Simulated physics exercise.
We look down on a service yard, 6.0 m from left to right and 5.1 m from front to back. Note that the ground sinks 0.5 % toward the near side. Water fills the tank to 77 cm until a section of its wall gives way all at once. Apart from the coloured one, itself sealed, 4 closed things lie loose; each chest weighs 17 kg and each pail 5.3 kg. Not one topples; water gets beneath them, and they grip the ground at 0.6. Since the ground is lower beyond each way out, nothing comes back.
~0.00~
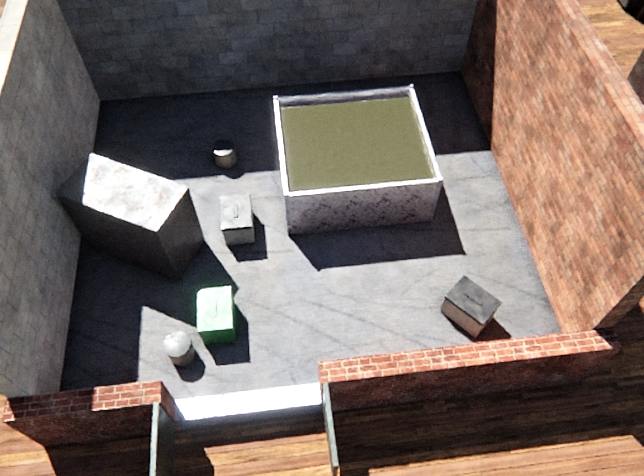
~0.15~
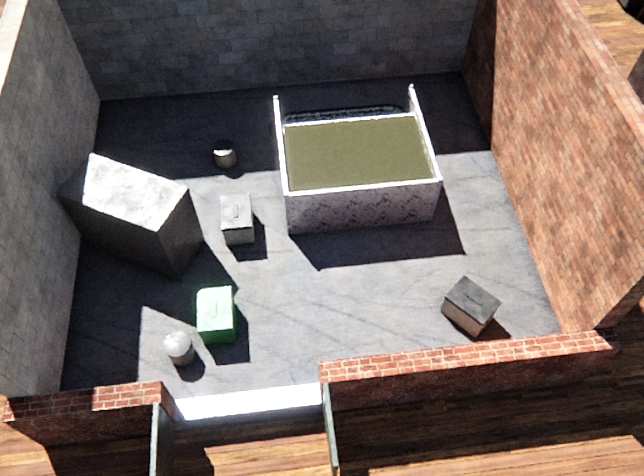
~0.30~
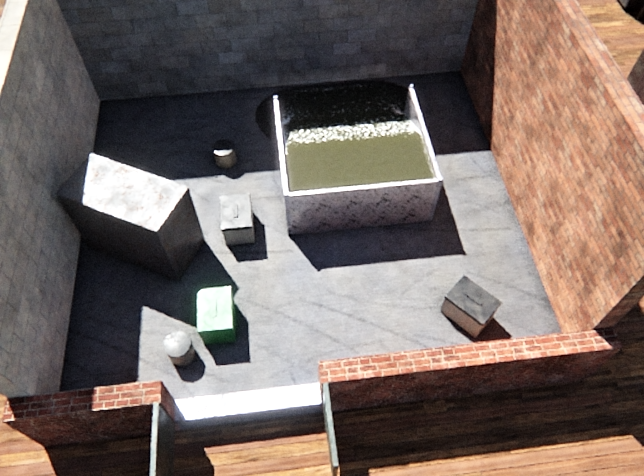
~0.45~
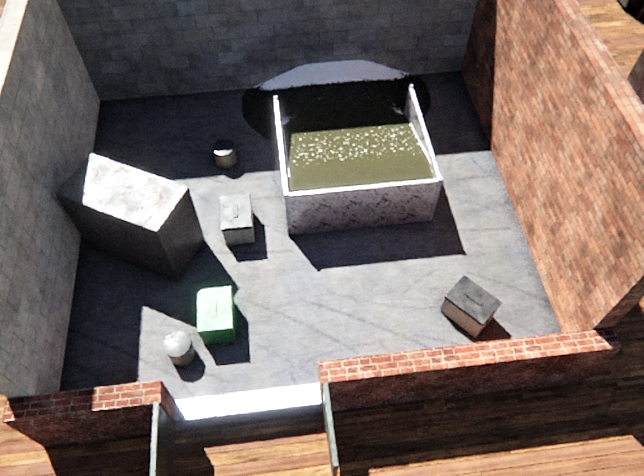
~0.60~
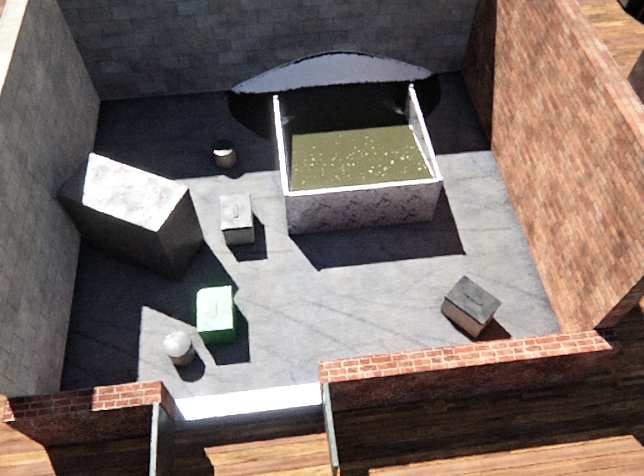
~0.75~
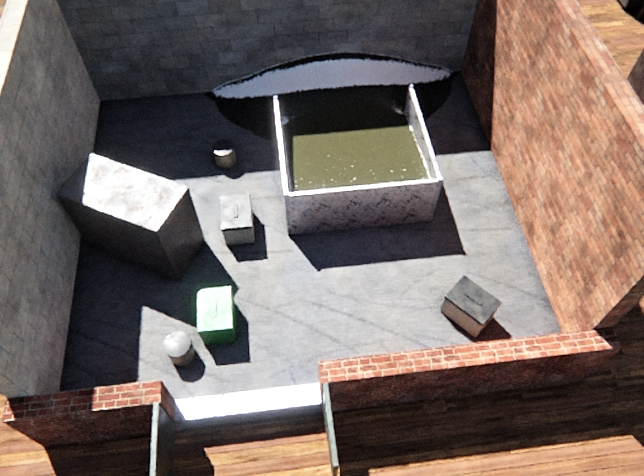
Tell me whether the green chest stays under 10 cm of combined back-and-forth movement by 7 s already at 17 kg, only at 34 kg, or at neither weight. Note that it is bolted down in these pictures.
My call: Heavier, not lighter.
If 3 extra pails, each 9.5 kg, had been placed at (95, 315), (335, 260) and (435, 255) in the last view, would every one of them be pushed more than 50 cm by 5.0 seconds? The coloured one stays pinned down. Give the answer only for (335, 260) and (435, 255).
So the first one stays inside and the second one stays inside.
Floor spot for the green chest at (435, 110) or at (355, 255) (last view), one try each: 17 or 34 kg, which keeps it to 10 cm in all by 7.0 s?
In turn: Both fail; just the heavier works.
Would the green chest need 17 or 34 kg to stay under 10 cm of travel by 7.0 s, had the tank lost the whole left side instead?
Then, in short, both are too little.
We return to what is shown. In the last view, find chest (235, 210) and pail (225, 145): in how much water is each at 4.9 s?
Roughly 7 and 6 cm.
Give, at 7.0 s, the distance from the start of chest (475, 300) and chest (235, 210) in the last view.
Taking them in order: Gone out; 150 cm.
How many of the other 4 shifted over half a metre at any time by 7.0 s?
Result: 4.
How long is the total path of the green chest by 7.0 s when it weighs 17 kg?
It would cover some 100 cm all told.
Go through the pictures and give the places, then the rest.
The first picture shows the green chest at (215, 308), on the bottom; 3.2 m2 under water; 0 of 5 have shifted.
The second picture shows the green chest at (215, 308), on the bottom; water covers 4.4 m2; 0 of 5 have shifted.
The third picture shows the green chest at (215, 308) rests on the ground; water covers 5.9 m2; 0 of 5 have shifted.
The fourth picture shows the green chest at (215, 308) rests on the ground; 6.6 m2 under water; 0 of 5 have shifted.
The fifth picture shows the green chest at (215, 308), on the bottom; water covers 7.0 m2; 0 of 5 have shifted.
The sixth picture shows the green chest at (215, 308), on the bottom; water covers 7.3 m2; 0 of 5 have shifted.
After 1.4 s the green chest would be 0 cm from its start with 17 kg and 0 cm from its start with 34 kg; 0 cm of water round it then.
After 3.1 s the green chest would be 0 cm from its start with 17 kg and 0 cm from its start with 34 kg; 0 cm of water round it then.
After 4.9 s the green chest would be 4 cm from its start with 17 kg and 0 cm from its start with 34 kg; 7 cm of water round it then.
After 7.0 s the green chest would be 106 cm from its start with 17 kg and 1 cm from its start with 34 kg; 8 cm of water round it then.
